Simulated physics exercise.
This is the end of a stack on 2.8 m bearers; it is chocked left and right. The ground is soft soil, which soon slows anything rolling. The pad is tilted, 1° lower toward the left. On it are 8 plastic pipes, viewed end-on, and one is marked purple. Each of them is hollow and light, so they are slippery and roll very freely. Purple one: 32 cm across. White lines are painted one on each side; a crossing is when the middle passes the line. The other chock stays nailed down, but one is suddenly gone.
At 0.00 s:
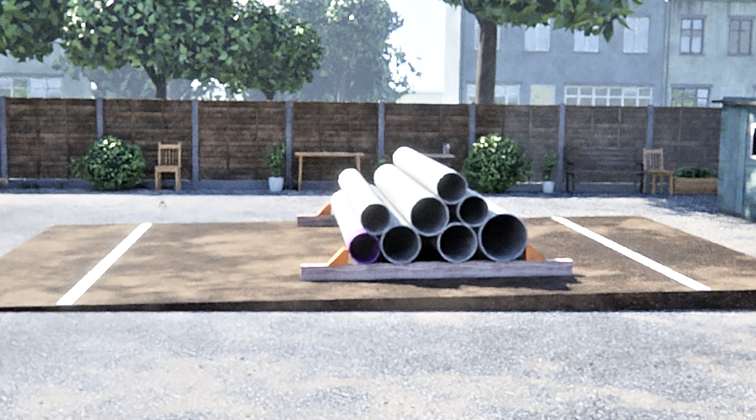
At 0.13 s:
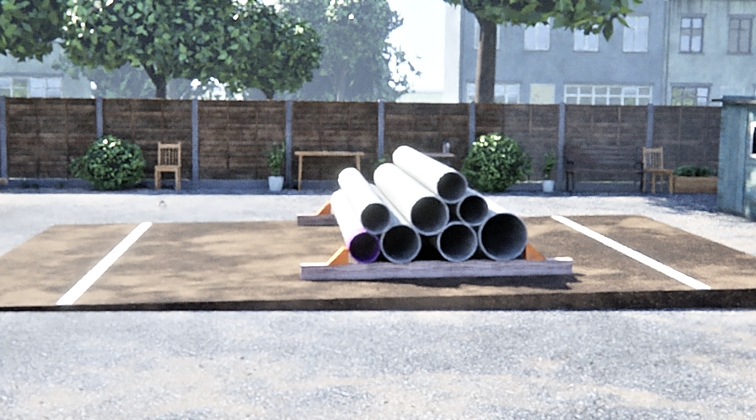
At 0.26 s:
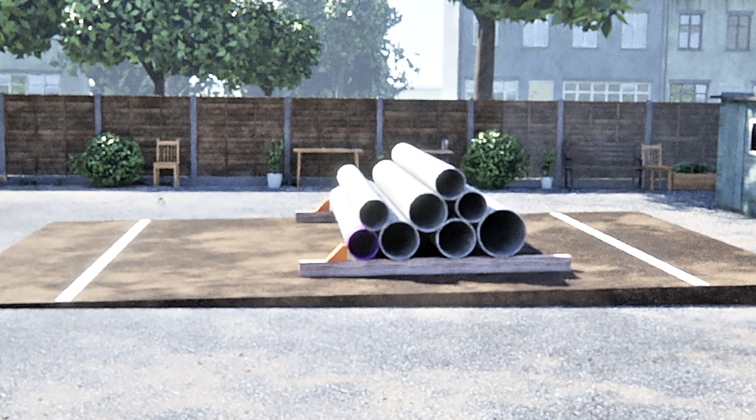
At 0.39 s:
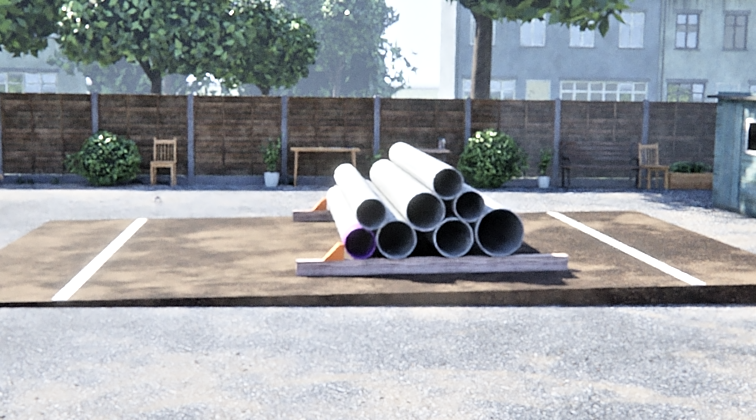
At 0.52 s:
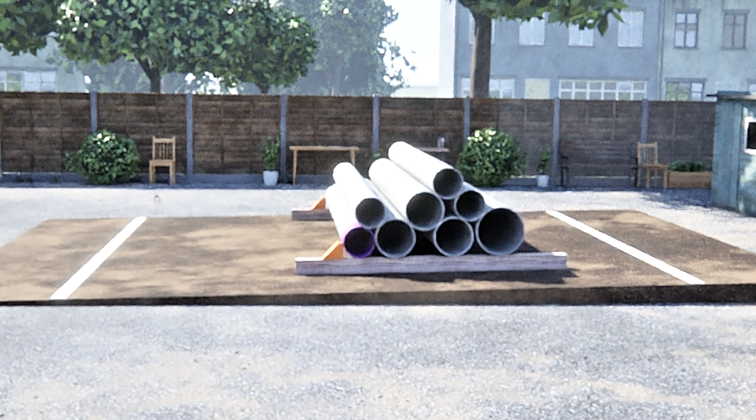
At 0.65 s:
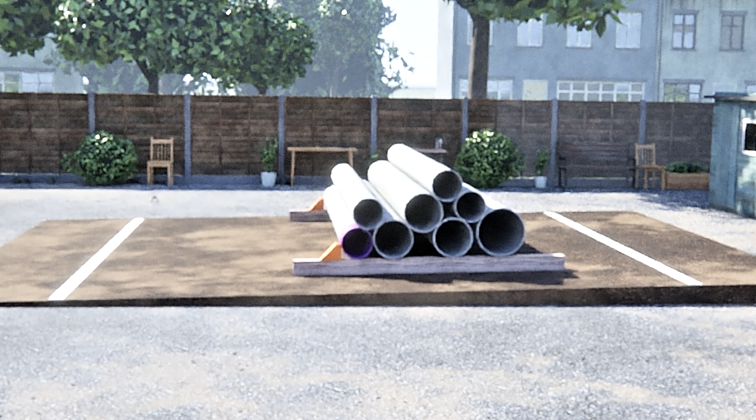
Fenced yard with pale pipes stacked on bearers, the orange chock on the right suddenly vanishing and the pipes showing no visible shift.
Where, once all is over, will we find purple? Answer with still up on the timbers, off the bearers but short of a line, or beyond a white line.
I would say still up on the timbers.
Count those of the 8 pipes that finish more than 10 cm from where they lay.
5.
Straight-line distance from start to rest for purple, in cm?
Purple: 0.
By 1.0 s, purple is on the bearers, 65 cm from the bearers' left end; 0 past a line.
Finally (10.8 s), purple is on the bearers, 65 cm from the bearers' left end; 0 past a line.
